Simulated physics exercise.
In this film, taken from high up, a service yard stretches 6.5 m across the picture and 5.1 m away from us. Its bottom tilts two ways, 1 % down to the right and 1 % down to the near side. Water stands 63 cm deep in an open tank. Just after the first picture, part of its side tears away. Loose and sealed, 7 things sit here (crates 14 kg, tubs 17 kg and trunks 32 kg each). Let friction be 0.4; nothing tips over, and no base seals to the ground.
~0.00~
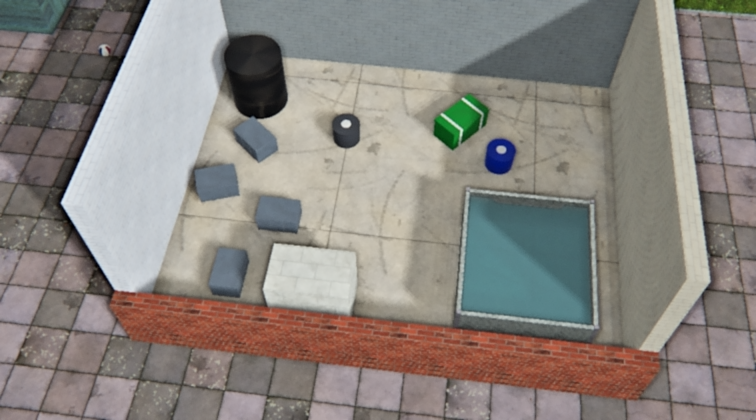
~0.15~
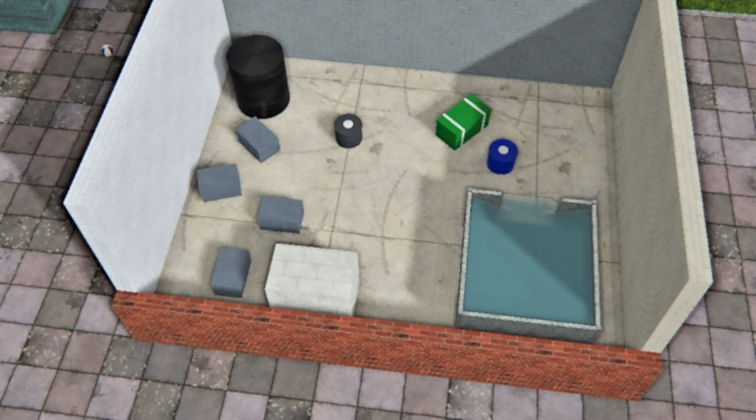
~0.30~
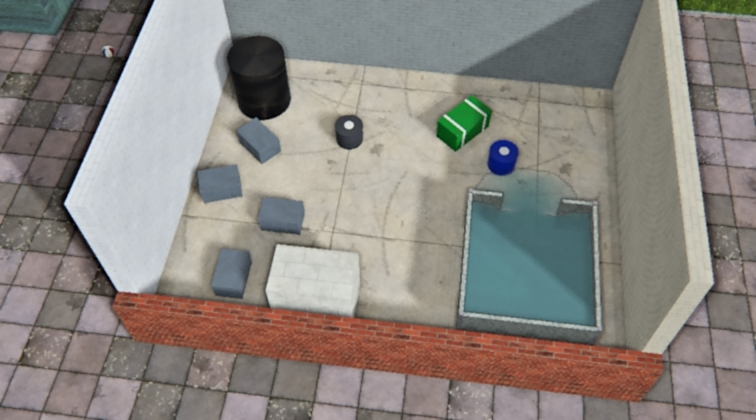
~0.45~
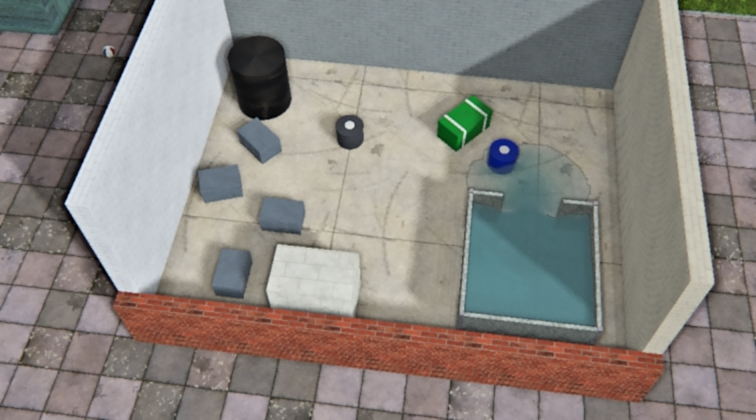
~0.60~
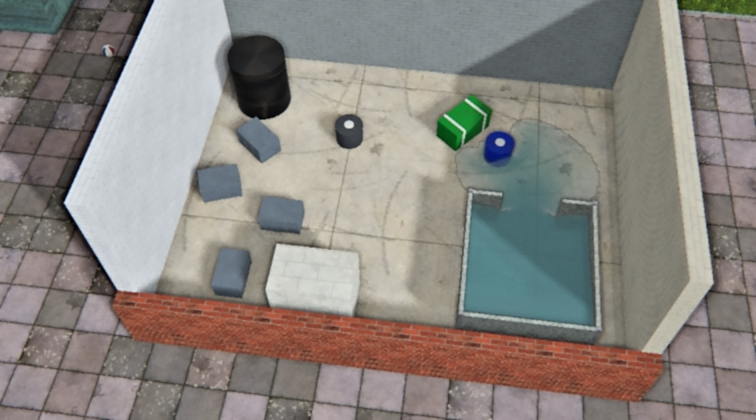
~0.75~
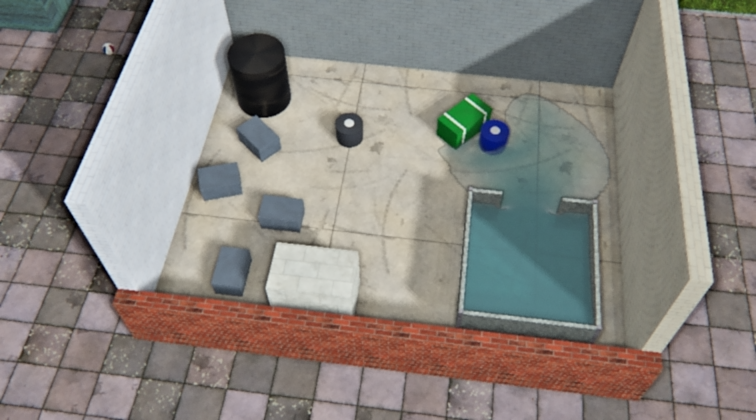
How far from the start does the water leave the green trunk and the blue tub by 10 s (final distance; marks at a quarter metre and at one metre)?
The green trunk goes beyond a metre. The blue tub goes beyond a metre.
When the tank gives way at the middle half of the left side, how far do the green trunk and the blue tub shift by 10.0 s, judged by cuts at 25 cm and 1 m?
The green trunk remains where it was; the blue tub remains where it was.
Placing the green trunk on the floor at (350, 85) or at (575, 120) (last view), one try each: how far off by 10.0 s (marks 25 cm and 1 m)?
From the first place it goes well off; from the second it goes well off.
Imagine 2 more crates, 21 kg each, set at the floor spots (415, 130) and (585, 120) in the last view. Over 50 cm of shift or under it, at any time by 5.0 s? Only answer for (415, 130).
Well, it ends up further than that.
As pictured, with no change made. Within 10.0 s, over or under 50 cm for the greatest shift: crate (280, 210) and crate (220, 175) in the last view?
In sequence - crossed the line; crossed the line.
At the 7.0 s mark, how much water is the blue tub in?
7 cm or so.
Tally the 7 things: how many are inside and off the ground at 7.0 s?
Just then, the number is 0.
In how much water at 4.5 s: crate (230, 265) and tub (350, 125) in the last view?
Close to 0 and 5 centimetres.
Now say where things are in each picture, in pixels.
In the first picture, the green trunk at (462, 114), on the bottom; the blue tub at (501, 150) rests on the ground; 3.2 m2 under water; 0 of 7 have shifted.
In the second picture, the green trunk at (464, 114), on the bottom; the blue tub at (503, 150), on the bottom; 3.7 m2 under water; 0 of 7 have shifted.
In the third picture, the green trunk at (465, 115), on the bottom; the blue tub at (504, 151), on the bottom; 4.4 m2 under water; 0 of 7 have shifted.
In the fourth picture, the green trunk at (465, 115), on the bottom; the blue tub at (504, 150) rests on the ground; 5.2 m2 under water; 0 of 7 have shifted.
In the fifth picture, the green trunk at (465, 115) rests on the ground; the blue tub at (500, 142), on the bottom, 17 cm from its start; 6.1 m2 under water; 1 of 7 have shifted.
In the sixth picture, the green trunk at (465, 113) rests on the ground; the blue tub at (495, 130) rests on the ground, 39 cm from its start; water covers 7.1 m2; 1 of 7 have shifted.
After 2.0 s the green trunk is near (415, 73), 1.2 m from its start, aground; the blue tub is near (479, 66), 1.7 m from its start, afloat; 1 afloat.
After 4.5 s the green trunk is near (302, 84), 2.7 m from its start, aground; the blue tub is near (371, 124), 2.1 m from its start, aground; 0 afloat.
After 7.0 s the green trunk is near (302, 84), 2.7 m from its start, aground; the blue tub is near (372, 136), 2.1 m from its start, aground; 0 afloat.
After 10.0 s the green trunk is near (295, 107), 2.7 m from its start, aground; the blue tub is near (370, 150), 2.1 m from its start, aground; 2 afloat.
